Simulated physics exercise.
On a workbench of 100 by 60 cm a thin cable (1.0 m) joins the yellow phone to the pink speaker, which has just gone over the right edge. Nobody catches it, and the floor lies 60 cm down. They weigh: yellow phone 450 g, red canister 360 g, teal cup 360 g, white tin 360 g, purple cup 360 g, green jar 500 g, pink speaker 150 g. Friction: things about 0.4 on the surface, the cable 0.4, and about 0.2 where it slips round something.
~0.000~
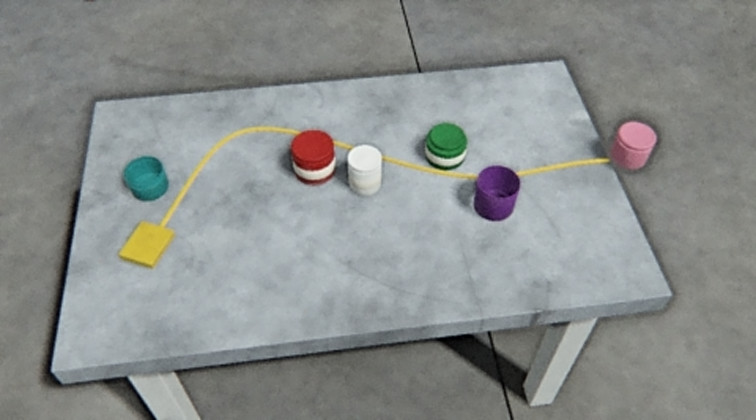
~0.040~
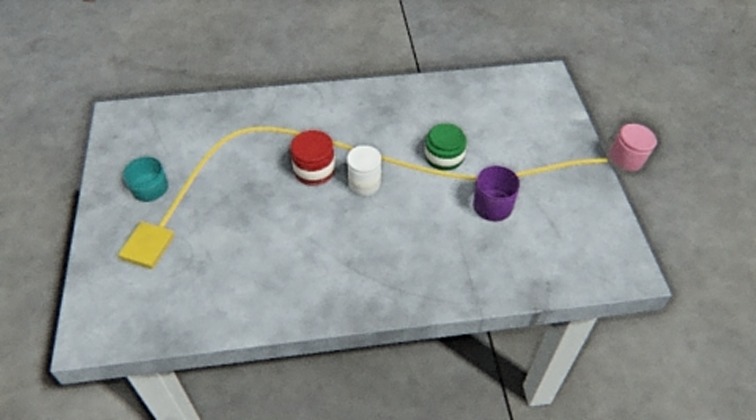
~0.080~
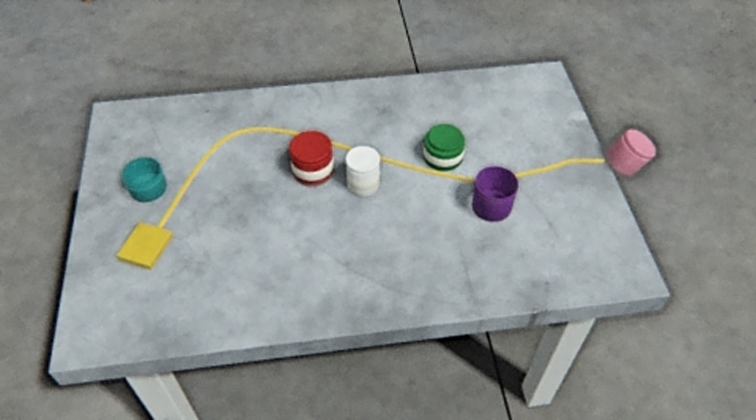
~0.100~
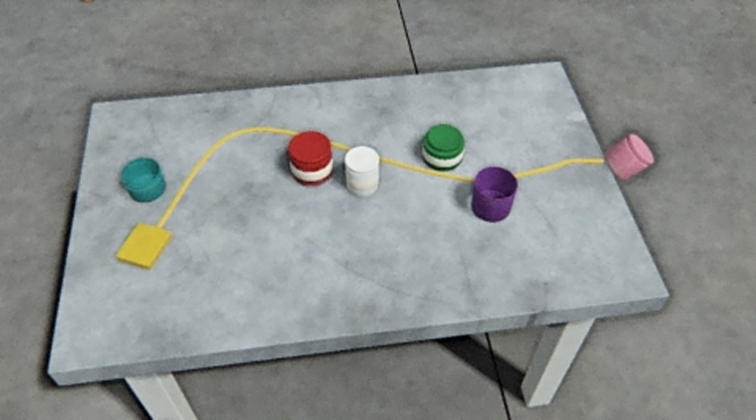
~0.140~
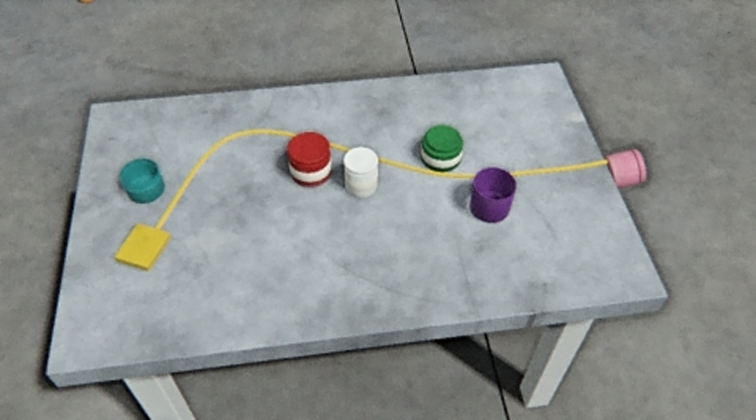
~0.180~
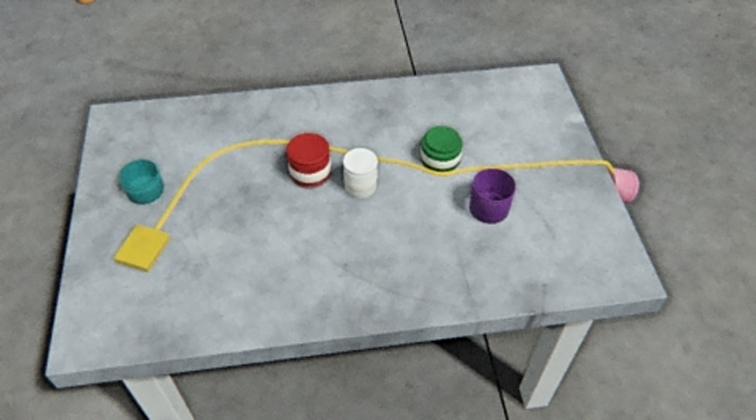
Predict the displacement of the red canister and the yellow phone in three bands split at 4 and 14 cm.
The red canister stays in the low band, the yellow phone barely shifts.
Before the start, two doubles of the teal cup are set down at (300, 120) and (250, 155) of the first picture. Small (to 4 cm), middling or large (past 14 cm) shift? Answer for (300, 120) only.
There: Small.
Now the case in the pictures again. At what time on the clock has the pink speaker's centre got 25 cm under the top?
That is: Never.
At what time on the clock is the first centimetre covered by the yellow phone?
About: Yellow phone 0.34 s.
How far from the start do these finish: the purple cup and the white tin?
Purple cup 0 cm, white tin 0 cm.
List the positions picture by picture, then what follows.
Red canister (312, 144); yellow phone (146, 242); cable runs through (561, 166) (463, 176) (259, 129) (190, 182), in the first picture.
Pink speaker (637, 136); cable runs through (559, 166) (189, 182), in the second picture.
Pink speaker (636, 142); cable runs through (556, 166) (188, 183), in the third picture.
Pink speaker (629, 157); cable runs through (555, 166) (187, 183), in the fourth picture.
Pink speaker (624, 169); cable runs through (560, 169) (186, 184), in the fifth picture.
Red canister (308, 147); yellow phone (141, 245); cable runs through (573, 163) (267, 142) (185, 185), in the sixth picture.
By 0.4 s, the cable's tail end at (165, 231); yellow phone 1 cm off its start, pink speaker over the edge.
By 0.7 s, the cable's tail end at (166, 231); yellow phone 1 cm off its start, pink speaker over the edge.
By 0.9 s, the cable's tail end at (166, 231); yellow phone 1 cm off its start at (148, 243), pink speaker over the edge.
By 1.2 s, the cable's tail end at (166, 231); yellow phone 1 cm off its start, pink speaker over the edge.
By 2.4 s, the cable's tail end at (166, 231); yellow phone 1 cm off its start at (148, 243), red canister 1 cm off its start at (309, 150), pink speaker over the edge.
